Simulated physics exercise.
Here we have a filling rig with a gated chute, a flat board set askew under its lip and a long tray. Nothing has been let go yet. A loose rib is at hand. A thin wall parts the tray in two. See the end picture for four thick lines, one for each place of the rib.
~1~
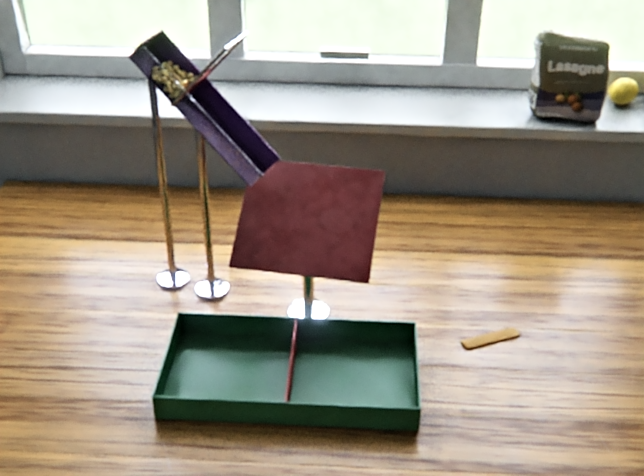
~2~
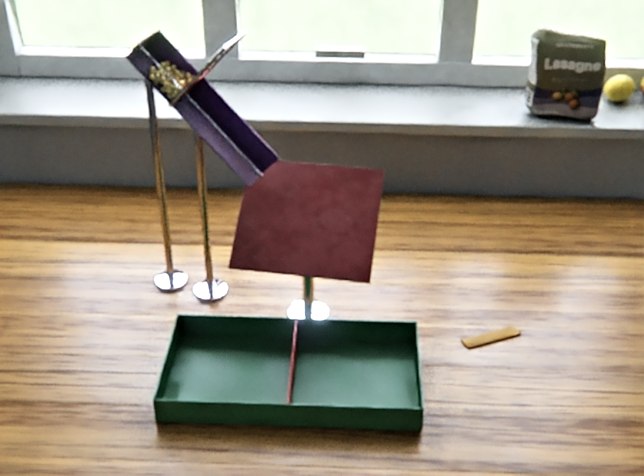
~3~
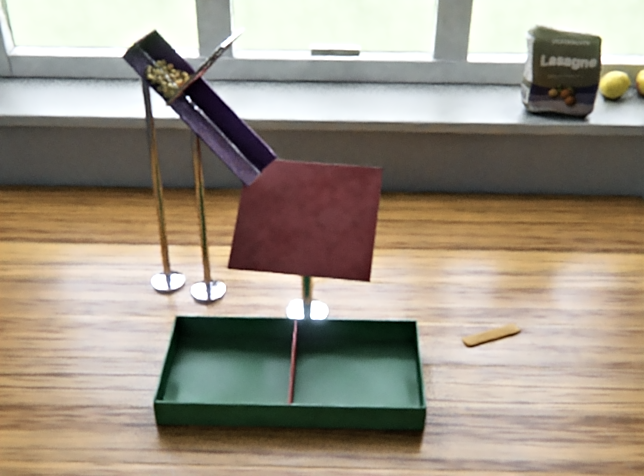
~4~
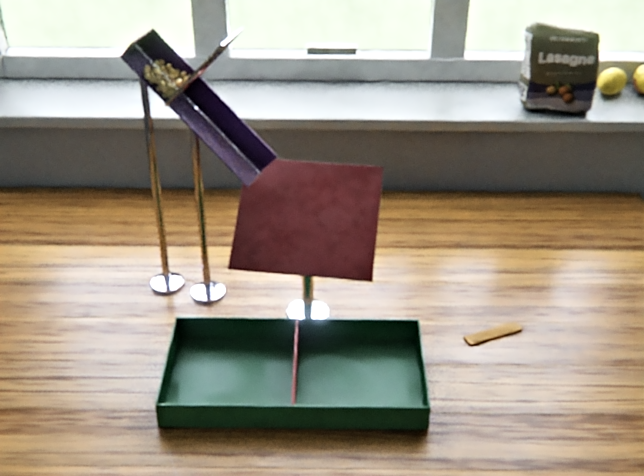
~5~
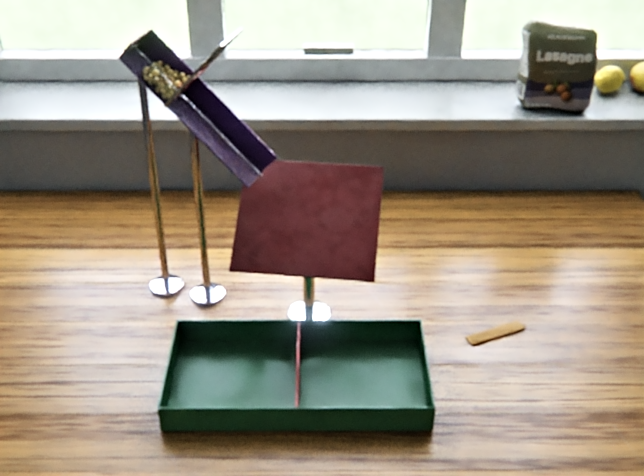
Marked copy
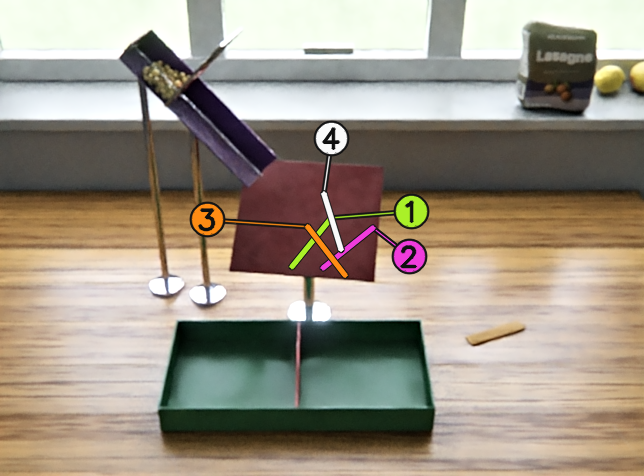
The camera drifts slightly around a tabletop rig, and the box of lasagne and yellow fruit on the windowsill shift a little to the left. The purple chute holding a clump of pale beans, the tilted dark red board and the divided green tray otherwise stay still, with the gate shut throughout.
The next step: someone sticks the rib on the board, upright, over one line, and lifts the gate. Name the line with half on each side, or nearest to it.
Take 2.
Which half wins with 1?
The left half.
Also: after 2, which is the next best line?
Line 3.
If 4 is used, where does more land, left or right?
More lands on the right.
On the marked copy, line 1 from (331, 217) to (291, 266); line 2 from (372, 227) to (323, 267); line 3 from (307, 226) to (345, 275); line 4 from (323, 193) to (341, 249).
With 1, of what is caught, nearly all in the left half, a stray few in the right.
With 2, of what is caught, about half in the left half, about half in the right.
With 3, of what is caught, about a third in the left half, about two thirds in the right.
With 4, of what is caught, a small part in the left half, nearly all in the right.
